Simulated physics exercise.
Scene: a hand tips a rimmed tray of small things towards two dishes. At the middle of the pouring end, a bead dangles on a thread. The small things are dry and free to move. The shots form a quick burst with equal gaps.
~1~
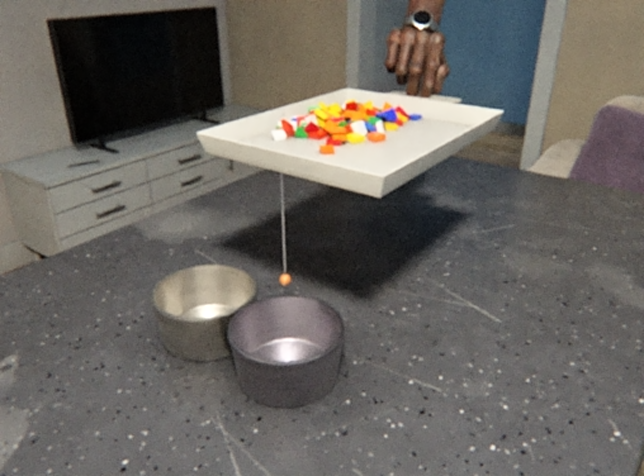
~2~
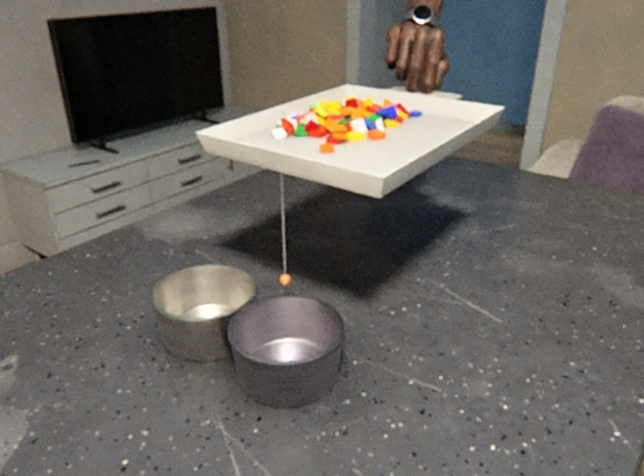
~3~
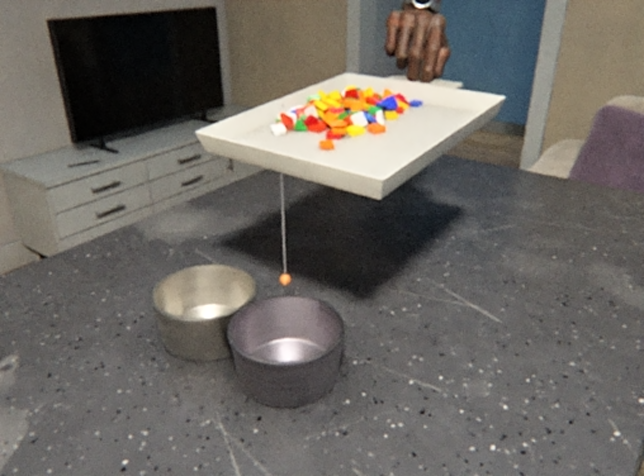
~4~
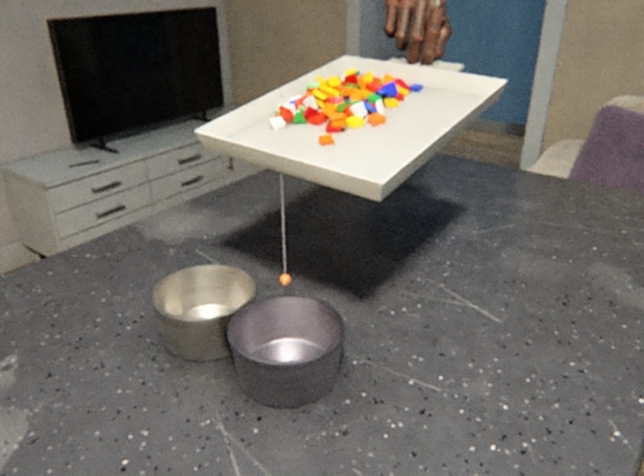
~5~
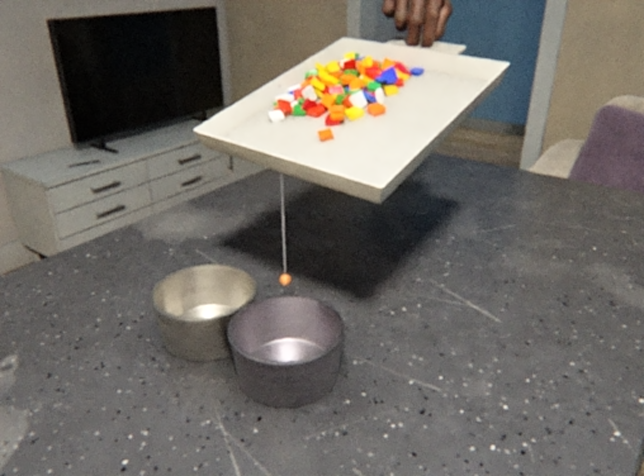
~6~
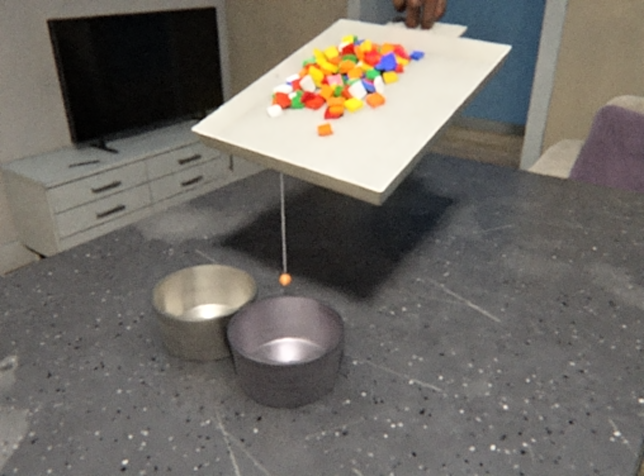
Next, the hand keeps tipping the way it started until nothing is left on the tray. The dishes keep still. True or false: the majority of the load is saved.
True.
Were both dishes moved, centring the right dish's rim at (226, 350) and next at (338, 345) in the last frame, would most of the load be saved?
A minority, then a majority.
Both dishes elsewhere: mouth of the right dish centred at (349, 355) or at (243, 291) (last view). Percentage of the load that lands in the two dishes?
Roughly 80% on the first try and 20% on the second.
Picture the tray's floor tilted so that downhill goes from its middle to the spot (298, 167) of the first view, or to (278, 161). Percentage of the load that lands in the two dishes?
First heading 80 %, second heading 80 %.
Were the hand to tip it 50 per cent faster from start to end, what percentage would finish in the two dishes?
About 40 %.
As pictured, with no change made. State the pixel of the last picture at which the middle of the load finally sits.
The centre comes to rest close to (289, 372).
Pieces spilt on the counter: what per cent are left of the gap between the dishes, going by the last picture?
My estimate is some 40 per cent.
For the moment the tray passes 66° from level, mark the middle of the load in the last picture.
In the last view, the load is centred close to (290, 165).
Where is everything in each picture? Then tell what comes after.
In the first picture, corners of the pouring end at (205, 132) and (381, 173), level; middle of the load at (347, 119), mosaic tiles; left dish at (167, 331); right dish at (250, 375); bead on its thread at (285, 280).
In the second picture, corners of the pouring end at (204, 132) and (381, 173), level; middle of the load at (347, 116).
In the third picture, corners of the pouring end at (204, 131) and (380, 175), tipped barely, lowest at the right corner; middle of the load at (347, 108).
In the fourth picture, corners of the pouring end at (202, 130) and (380, 178), tipped a little, lowest at the right corner; middle of the load at (347, 96).
In the fifth picture, corners of the pouring end at (201, 128) and (379, 182), tipped a little, lowest at the right corner; middle of the load at (346, 84).
In the sixth picture, corners of the pouring end at (200, 128) and (378, 185), tipped clearly, lowest at the right corner; middle of the load at (345, 71); left dish at (167, 331); right dish at (250, 375).
Soon, tray tipped steeply; most on the tray; a stray few in the right dish; a small part in the air.
A while on, tray tipped past a quarter turn; about a quarter on the tray; about a third in the right dish; a small part in the left dish; about a quarter outside both; about a quarter in the air.
Towards the end, tray tipped past a quarter turn; about half in the right dish; a small part in the left dish; about a third outside both.
Finally, tray tipped past a quarter turn; about half in the right dish; a small part in the left dish; about a third outside both.
